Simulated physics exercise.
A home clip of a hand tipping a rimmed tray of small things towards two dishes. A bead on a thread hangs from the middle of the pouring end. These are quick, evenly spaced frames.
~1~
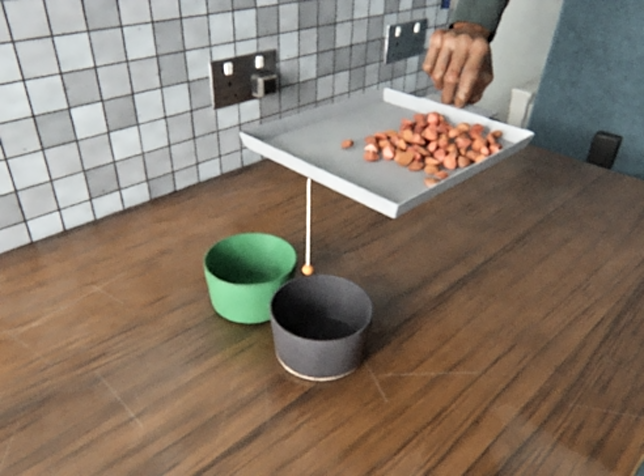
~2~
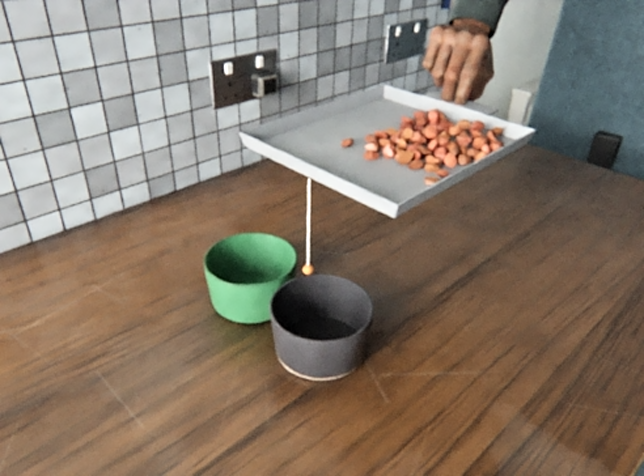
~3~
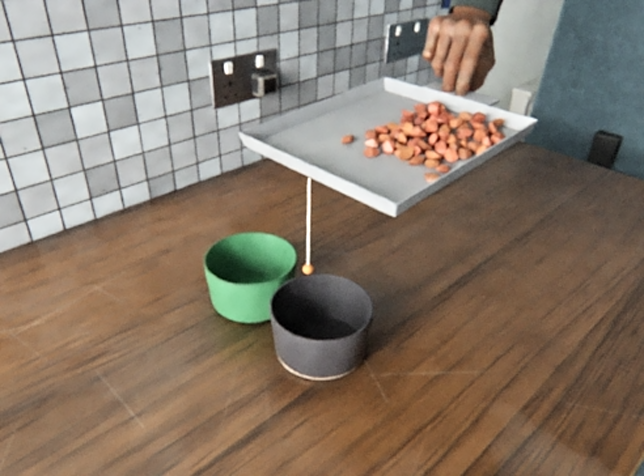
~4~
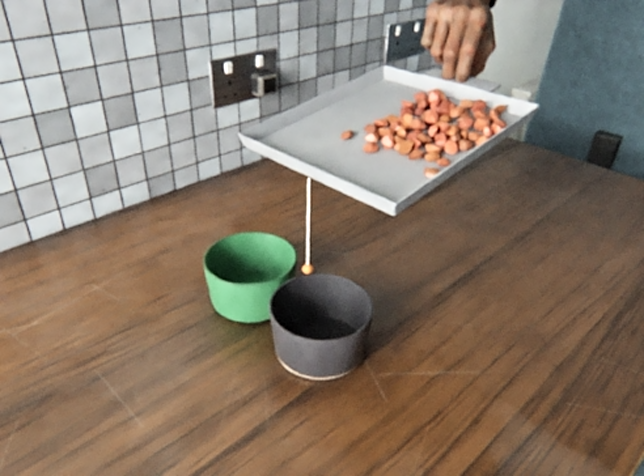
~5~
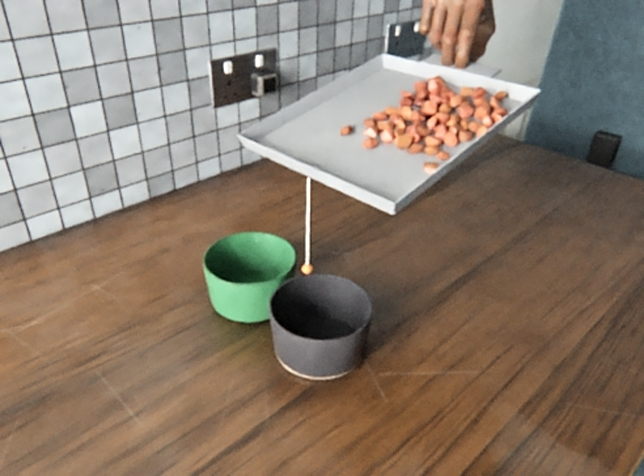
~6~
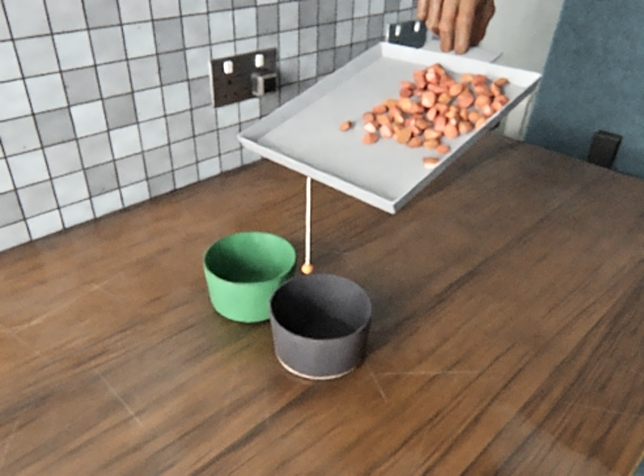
A hand slowly raised the far end of a pale rimmed tray of reddish-brown bits, tilting it towards a green dish and a dark grey dish, while the bits stayed bunched near the back.
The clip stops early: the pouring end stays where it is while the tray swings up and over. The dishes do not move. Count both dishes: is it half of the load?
The two hold more than half of the load.
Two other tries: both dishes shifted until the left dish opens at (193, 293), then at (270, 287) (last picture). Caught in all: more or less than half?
In turn: Under half; the larger part.
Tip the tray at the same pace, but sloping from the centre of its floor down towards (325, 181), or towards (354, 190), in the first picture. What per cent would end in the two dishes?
In turn 60 and 40 in a hundred.
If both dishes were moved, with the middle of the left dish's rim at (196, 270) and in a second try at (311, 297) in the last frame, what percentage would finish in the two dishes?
First some 60, then 40 per cent.
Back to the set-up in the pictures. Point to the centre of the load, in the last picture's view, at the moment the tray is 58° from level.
At about (316, 164).
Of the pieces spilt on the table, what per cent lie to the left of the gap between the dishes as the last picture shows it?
About 90 per cent.
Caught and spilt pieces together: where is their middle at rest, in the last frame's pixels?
At about (280, 322).
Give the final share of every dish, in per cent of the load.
Left dish near 40 in a hundred; right dish near 30.
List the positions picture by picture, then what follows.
In the first frame, corners of the pouring end at (246, 132) and (396, 201), level; middle of the load at (439, 144), bits of crushed brick; left dish at (214, 293); right dish at (283, 348); bead on its thread at (308, 269).
In the second frame, corners of the pouring end at (246, 132) and (396, 201), level; middle of the load at (439, 142).
In the third frame, corners of the pouring end at (245, 133) and (395, 200), tipped barely, lowest at the left corner; middle of the load at (440, 136).
In the fourth frame, corners of the pouring end at (244, 133) and (394, 200), tipped a little, lowest at the left corner; middle of the load at (440, 127).
In the fifth frame, corners of the pouring end at (243, 134) and (393, 199), tipped a little, lowest at the left corner; middle of the load at (440, 117).
In the sixth frame, corners of the pouring end at (243, 135) and (392, 199), tipped clearly, lowest at the left corner; middle of the load at (440, 108); left dish at (214, 292); right dish at (283, 346).
Soon, tray tipped steeply; nearly all on the tray; a small part in the air.
A while on, tray tipped right over; about half on the tray; a small part in the right dish; a small part in the left dish; about a quarter outside both; a small part in the air.
Towards the end, tray tipped past a quarter turn; about a third in the right dish; about a third in the left dish; about a third outside both.
Finally, tray tipped past a quarter turn; about a third in the right dish; about a third in the left dish; about a third outside both.
